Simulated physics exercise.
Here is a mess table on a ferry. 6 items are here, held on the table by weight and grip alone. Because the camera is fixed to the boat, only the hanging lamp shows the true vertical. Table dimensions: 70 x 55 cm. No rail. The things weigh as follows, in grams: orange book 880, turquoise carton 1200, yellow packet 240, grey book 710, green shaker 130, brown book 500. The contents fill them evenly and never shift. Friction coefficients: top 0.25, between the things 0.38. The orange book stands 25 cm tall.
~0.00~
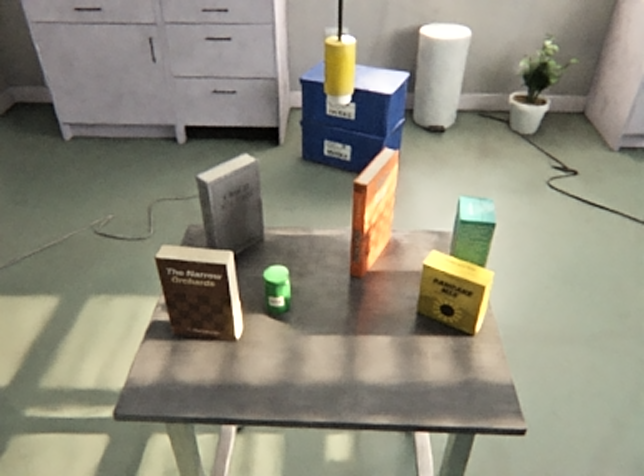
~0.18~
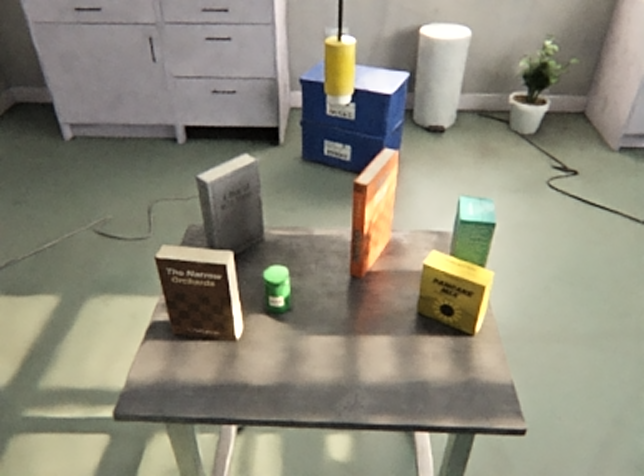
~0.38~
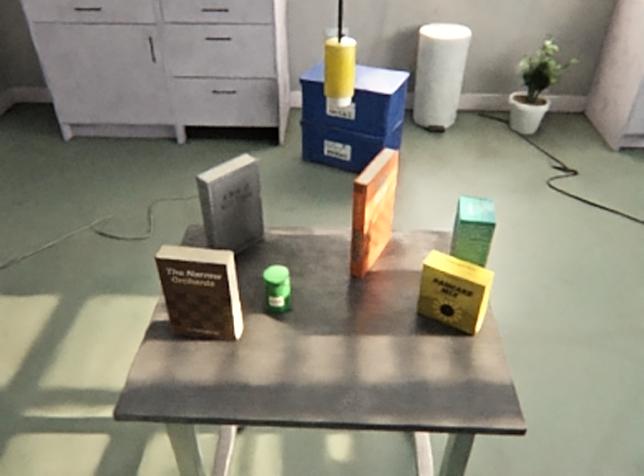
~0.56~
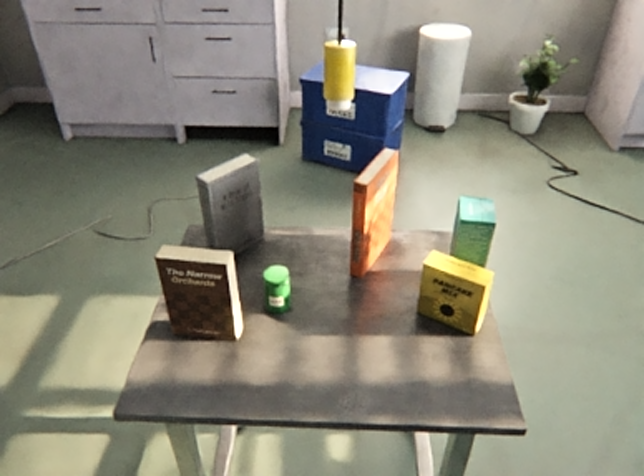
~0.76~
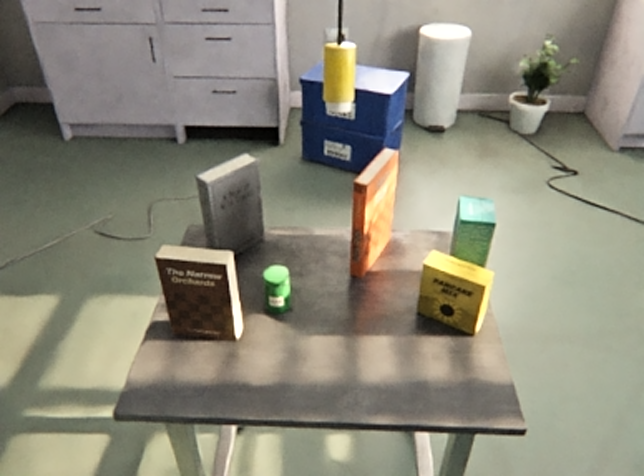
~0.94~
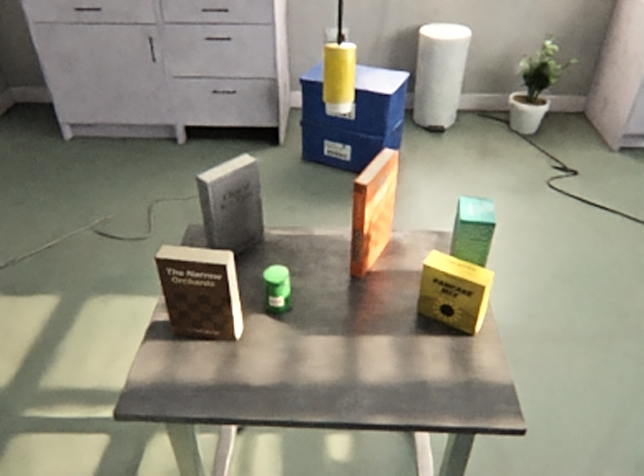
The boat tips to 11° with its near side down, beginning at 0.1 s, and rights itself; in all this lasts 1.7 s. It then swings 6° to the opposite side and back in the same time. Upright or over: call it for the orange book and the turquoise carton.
Orange book: Upright; turquoise carton: Upright.
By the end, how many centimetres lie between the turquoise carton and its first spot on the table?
The shift is close to 0 cm.
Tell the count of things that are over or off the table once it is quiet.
The answer: 1.
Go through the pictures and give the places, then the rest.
The first picture shows boat level; orange book (374, 213); turquoise carton (469, 248).
The second picture shows boat level; green shaker (277, 290); brown book (201, 295).
The third picture shows heel 3°, near side down; yellow packet (454, 293); grey book (233, 209).
The fourth picture shows heel 6°, near side down; green shaker (277, 290); brown book (201, 295).
The fifth picture shows heel 10°, near side down; yellow packet (454, 293); grey book (233, 209).
The sixth picture shows heel 11°, near side down; orange book (374, 213); turquoise carton (469, 248).
After 1.74 s, boat level; brown book tipped 50° from how it sat.
After 1.84 s, boat level; brown book on its side.
At rest (4.0 s), tipped over on the table, brown book; the other 5 in place, give or take 5 cm. In the last view, orange book near (374, 213), turquoise carton near (469, 248).
